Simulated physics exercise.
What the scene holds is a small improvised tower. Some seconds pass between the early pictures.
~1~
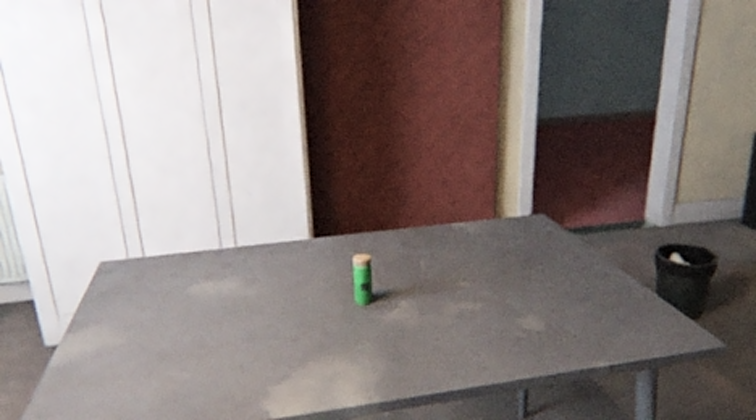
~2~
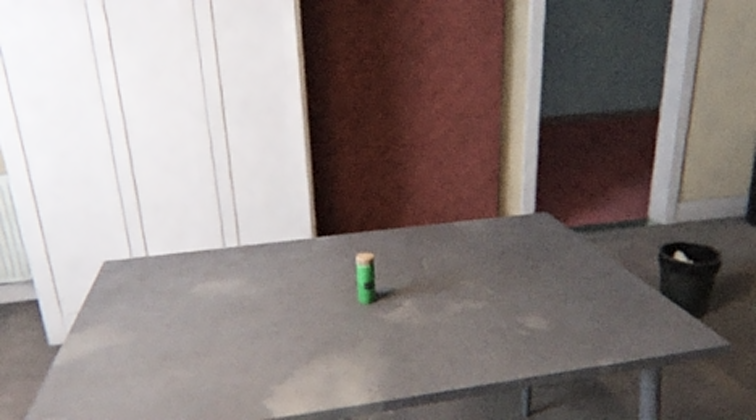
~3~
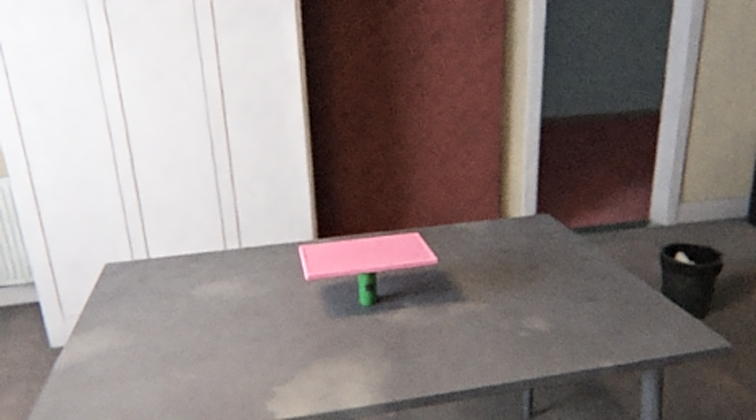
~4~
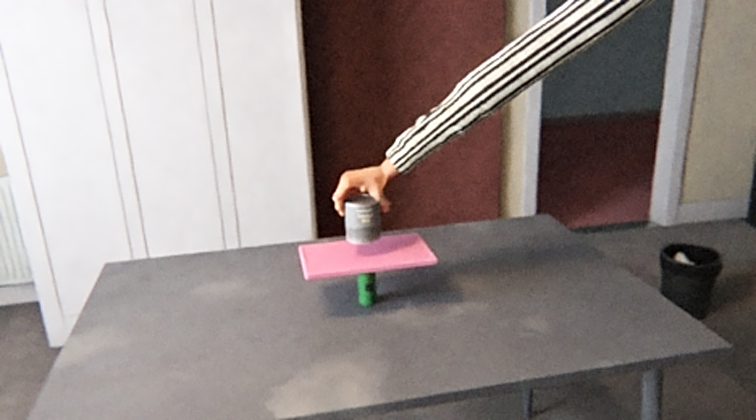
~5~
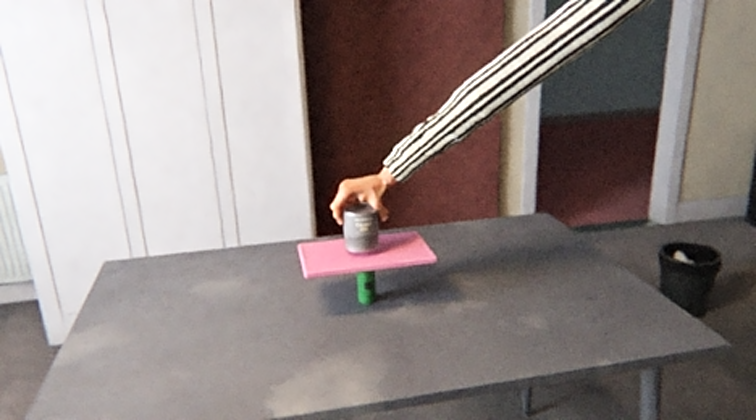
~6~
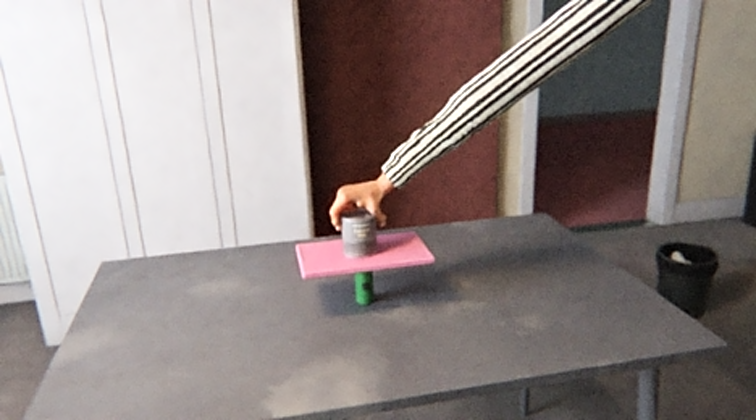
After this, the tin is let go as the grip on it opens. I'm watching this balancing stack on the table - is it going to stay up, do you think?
Yes, it should stay up.
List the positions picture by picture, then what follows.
In the first frame, the last thing is not in view yet.
In the second frame, the last thing is not in view yet.
In the third frame, the last thing is not in view yet; pink lid (366, 255).
The fourth frame shows still above its spot; grey tin (363, 219); pink lid (366, 255).
The fifth frame shows still above its spot; grey tin (361, 227); pink lid (365, 253).
The sixth frame shows in place under the hand; grey tin (359, 233); pink lid (363, 254).
Then, 0.30 s on from there, no change.
Then, 1.00 s on from there, grey tin resting near (359, 233).
In the end, all 3 unmoved. At the end, from the last picture's camera, grey tin near (359, 233). The stack keeps its balance.
